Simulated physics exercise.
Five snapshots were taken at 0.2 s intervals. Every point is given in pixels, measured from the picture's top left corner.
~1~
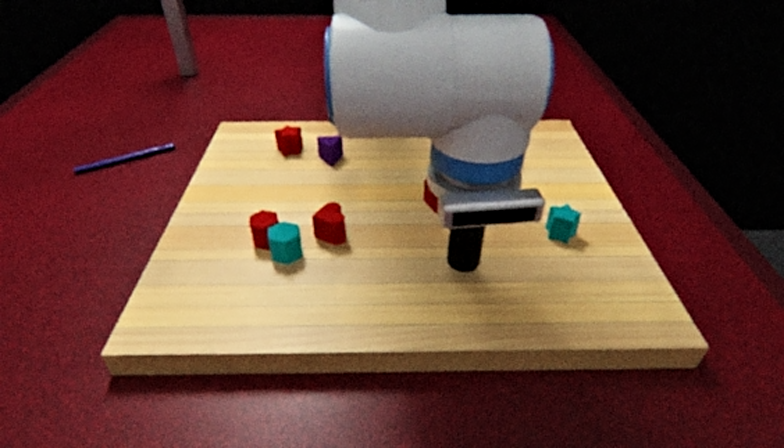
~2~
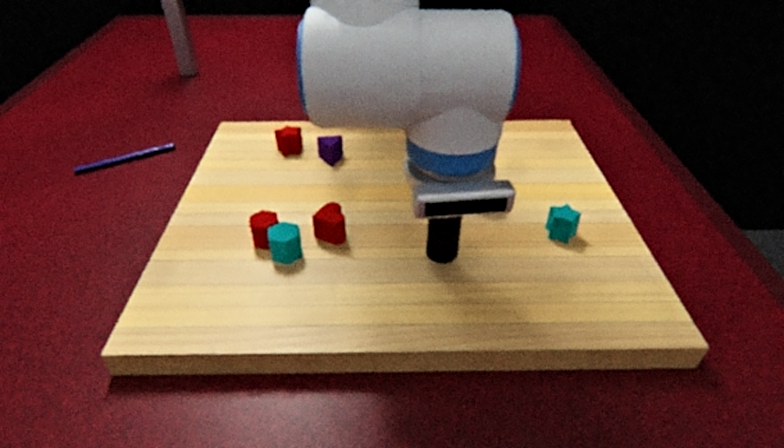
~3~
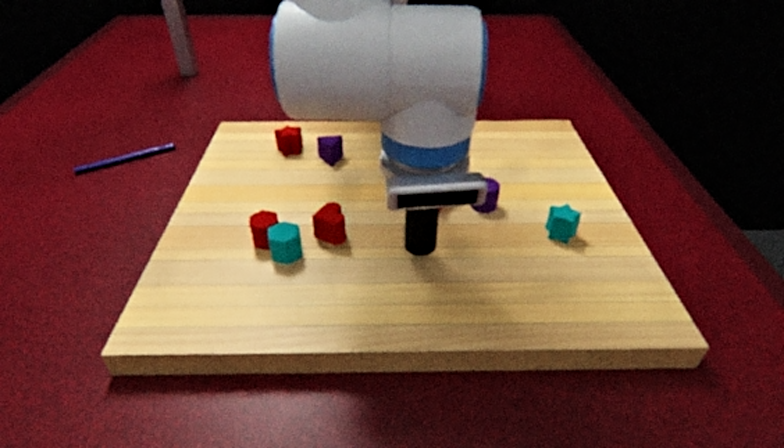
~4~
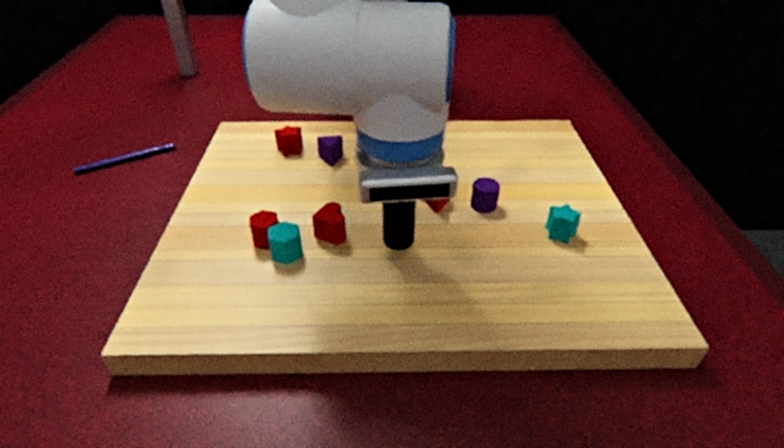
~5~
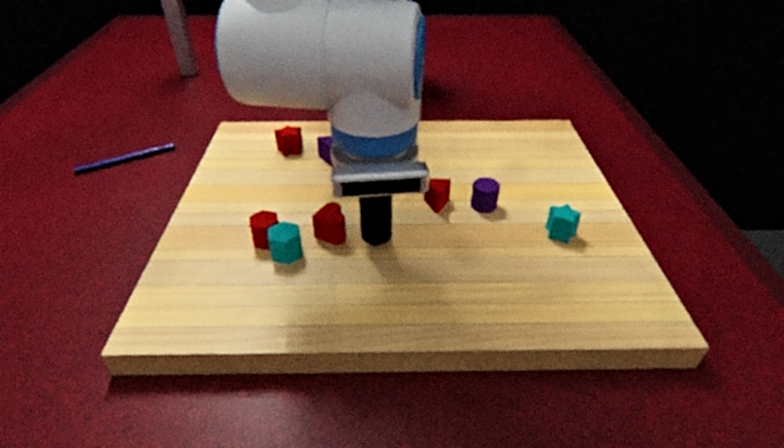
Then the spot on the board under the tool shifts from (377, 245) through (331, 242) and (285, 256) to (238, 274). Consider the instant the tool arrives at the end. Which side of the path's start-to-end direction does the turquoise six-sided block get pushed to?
Sideways shift: Left.
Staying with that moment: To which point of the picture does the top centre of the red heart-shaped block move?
I think it will end close to (303, 208).
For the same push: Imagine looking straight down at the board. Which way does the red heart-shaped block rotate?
Clockwise, from overhead.
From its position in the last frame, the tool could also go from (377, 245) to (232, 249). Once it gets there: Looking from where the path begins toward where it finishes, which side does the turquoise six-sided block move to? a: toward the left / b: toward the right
My pick is a.
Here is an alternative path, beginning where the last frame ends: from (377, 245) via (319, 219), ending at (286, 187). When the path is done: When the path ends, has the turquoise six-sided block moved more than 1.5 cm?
I'd say no.
On the path given first. One third of the way, tool (329, 232); red heart-shaped block (309, 207), turned 45° clockwise.
Two thirds of the way, tool (284, 246); turquoise six-sided block (250, 244); red heart-shaped block (303, 208), turned 80° clockwise.
At the end, tool (235, 264); red six-sided block in place; turquoise six-sided block (198, 264), turned 20° anticlockwise; red heart-shaped block (303, 208), turned 80° clockwise.
